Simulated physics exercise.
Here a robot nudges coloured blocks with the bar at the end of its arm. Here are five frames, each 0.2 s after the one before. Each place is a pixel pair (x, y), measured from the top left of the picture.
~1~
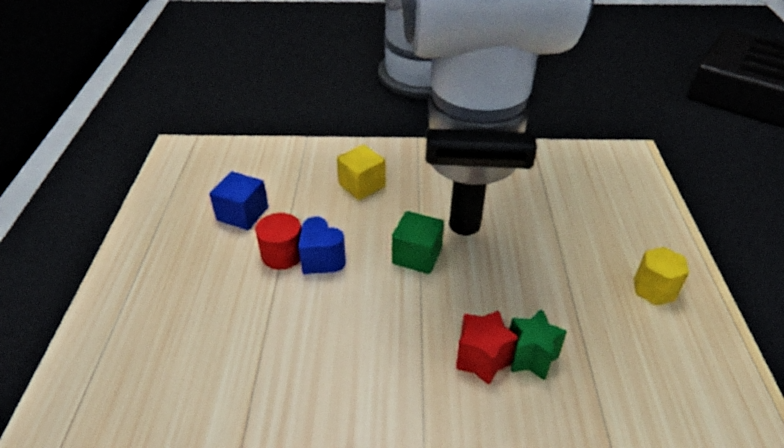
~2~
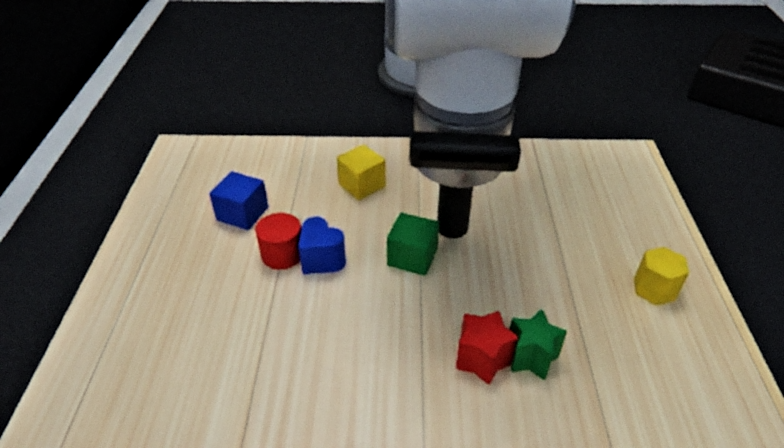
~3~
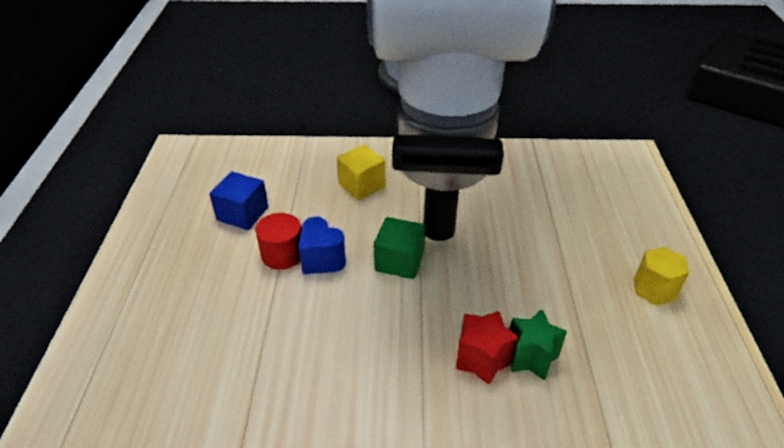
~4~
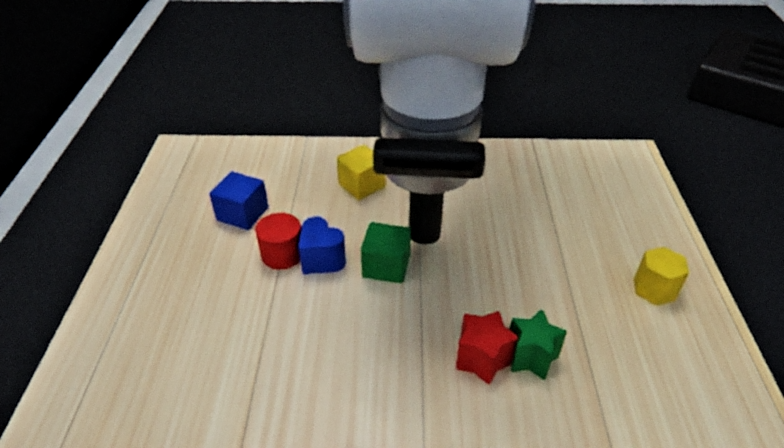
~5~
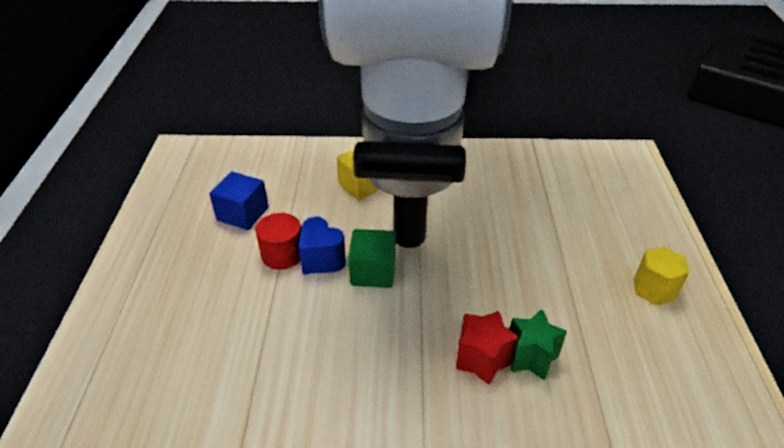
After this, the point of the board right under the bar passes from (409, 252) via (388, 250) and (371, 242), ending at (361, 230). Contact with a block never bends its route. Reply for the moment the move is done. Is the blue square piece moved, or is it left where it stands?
It stays.
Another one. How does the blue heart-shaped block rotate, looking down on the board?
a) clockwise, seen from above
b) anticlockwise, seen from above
The answer is a.
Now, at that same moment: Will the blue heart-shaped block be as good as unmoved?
I believe not.
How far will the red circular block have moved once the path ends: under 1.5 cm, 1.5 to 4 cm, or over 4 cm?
Under 1.5 cm.
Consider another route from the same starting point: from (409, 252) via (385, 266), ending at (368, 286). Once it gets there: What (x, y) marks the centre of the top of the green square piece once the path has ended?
Put as a pixel place, it's (326, 281).
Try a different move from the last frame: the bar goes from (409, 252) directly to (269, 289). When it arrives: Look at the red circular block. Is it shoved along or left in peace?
It is no longer where it was.
The first path, step by step. Halfway along, bar at (378, 232); red circular block at (273, 225); blue heart-shaped block at (310, 237), turned 30° clockwise; green square piece at (359, 249), turned 40° anticlockwise.
At the end, bar at (360, 215); blue square piece in place; red circular block at (273, 225); blue heart-shaped block at (310, 237), turned 35° clockwise; green square piece at (359, 249), turned 45° anticlockwise.
